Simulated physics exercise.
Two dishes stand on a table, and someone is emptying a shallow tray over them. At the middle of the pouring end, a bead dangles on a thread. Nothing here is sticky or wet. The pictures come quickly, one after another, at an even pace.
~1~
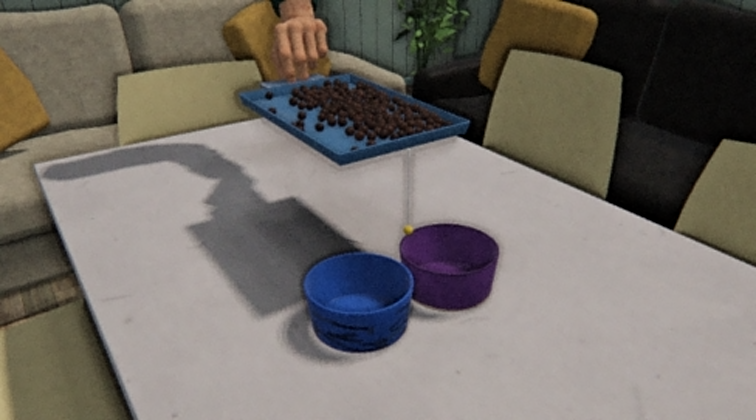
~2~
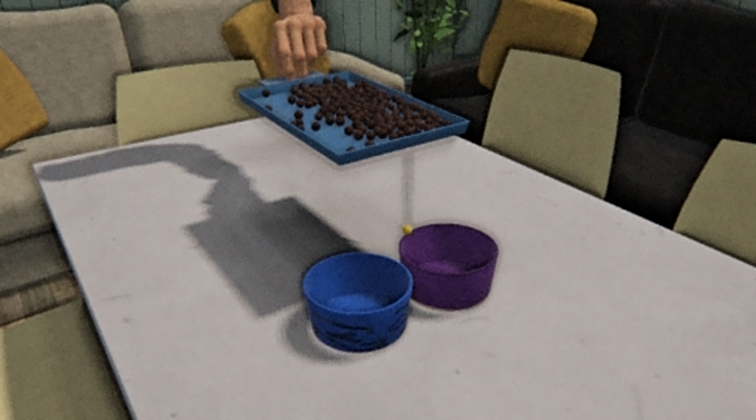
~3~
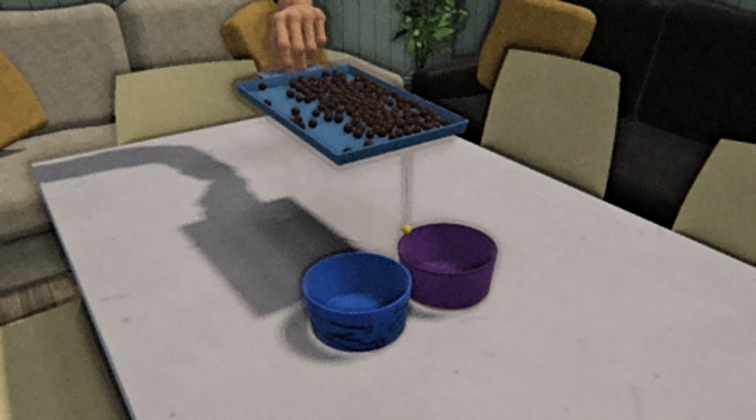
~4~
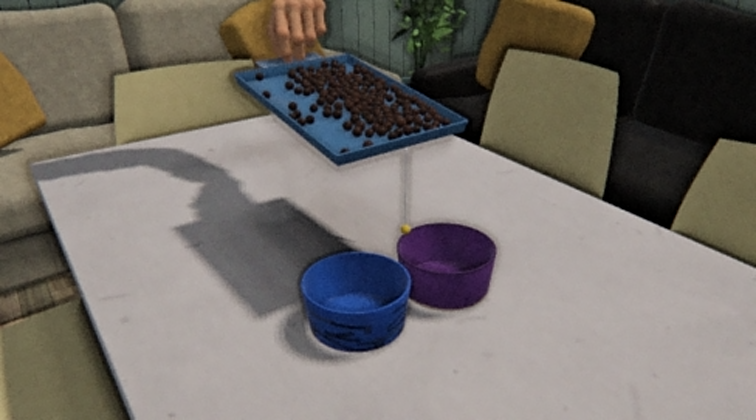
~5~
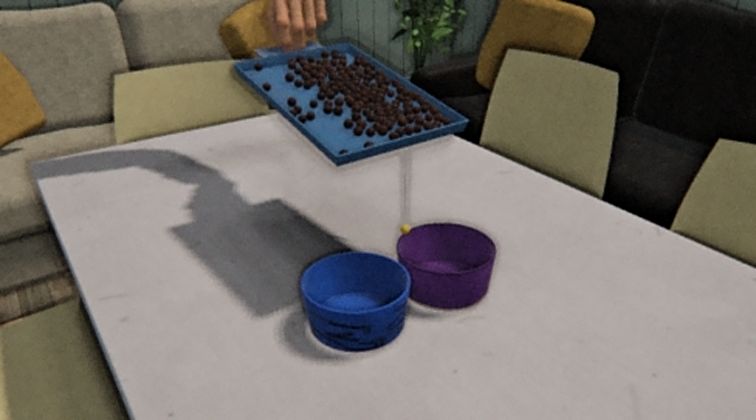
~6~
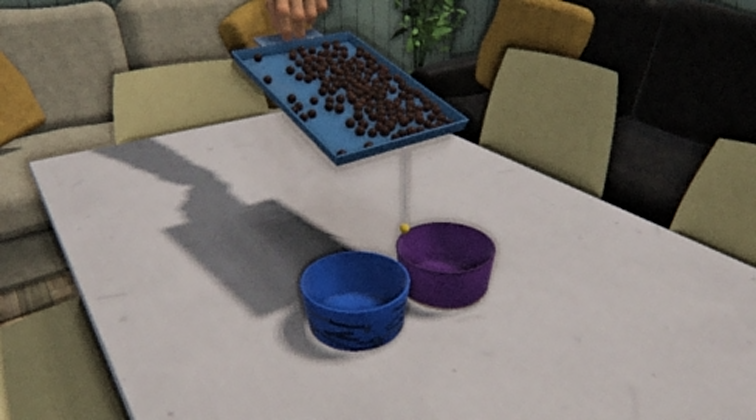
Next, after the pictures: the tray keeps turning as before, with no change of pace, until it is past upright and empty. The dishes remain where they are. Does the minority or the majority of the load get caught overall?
The majority of it gets caught.
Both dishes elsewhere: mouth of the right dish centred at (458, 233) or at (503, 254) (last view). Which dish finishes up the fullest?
Trial one goes to the left of the two, trial two to the left of the two.
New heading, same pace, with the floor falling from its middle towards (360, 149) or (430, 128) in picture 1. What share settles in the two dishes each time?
The first comes to 100 %, while the second comes to 50 %.
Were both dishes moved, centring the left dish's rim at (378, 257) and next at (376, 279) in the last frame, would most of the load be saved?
Well, the bulk the first time and the bulk the second time.
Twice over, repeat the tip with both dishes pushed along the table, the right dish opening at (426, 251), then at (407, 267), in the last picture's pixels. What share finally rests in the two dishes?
First placement: 80 per cent; second placement: 80 per cent.
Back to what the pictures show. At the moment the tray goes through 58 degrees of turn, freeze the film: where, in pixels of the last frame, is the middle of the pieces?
Roughly at (393, 127).
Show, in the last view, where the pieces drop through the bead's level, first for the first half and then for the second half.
At about (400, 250), then at (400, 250).
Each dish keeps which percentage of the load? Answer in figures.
For the left dish 50 %, for the right dish 40 %.
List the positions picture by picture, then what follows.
In the first frame, corners of the pouring end near (340, 153) and (466, 121), level; middle of the load near (358, 109), chocolate balls; left dish near (389, 326); right dish near (481, 286); bead on its thread near (408, 230).
In the second frame, corners of the pouring end near (339, 153) and (466, 121), level; middle of the load near (358, 107).
In the third frame, corners of the pouring end near (339, 153) and (465, 121), tipped barely, lowest at the left corner; middle of the load near (357, 103), only a few on the move.
In the fourth frame, corners of the pouring end near (338, 154) and (464, 120), tipped a little, lowest at the left corner; middle of the load near (356, 97), a little on the move.
In the fifth frame, corners of the pouring end near (338, 154) and (465, 120), tipped a little, lowest at the left corner; middle of the load near (357, 92), a little on the move.
In the sixth frame, corners of the pouring end near (338, 155) and (465, 119), tipped a little, lowest at the left corner; middle of the load near (366, 91), all but a few on the move; left dish near (386, 324); right dish near (477, 285).
Shortly afterwards, tray tipped steeply; the bulk on the tray; a little in the left dish; a little in the right dish; a little in the air.
Next, tray tipped right over; only a few on the tray; near half in the left dish; near a third in the right dish; a little outside both; a little in the air.
Some moments later, tray tipped past a quarter turn; near half in the left dish; near half in the right dish; a little outside both.
In the end, tray tipped past a quarter turn; near half in the left dish; near half in the right dish; a little outside both.
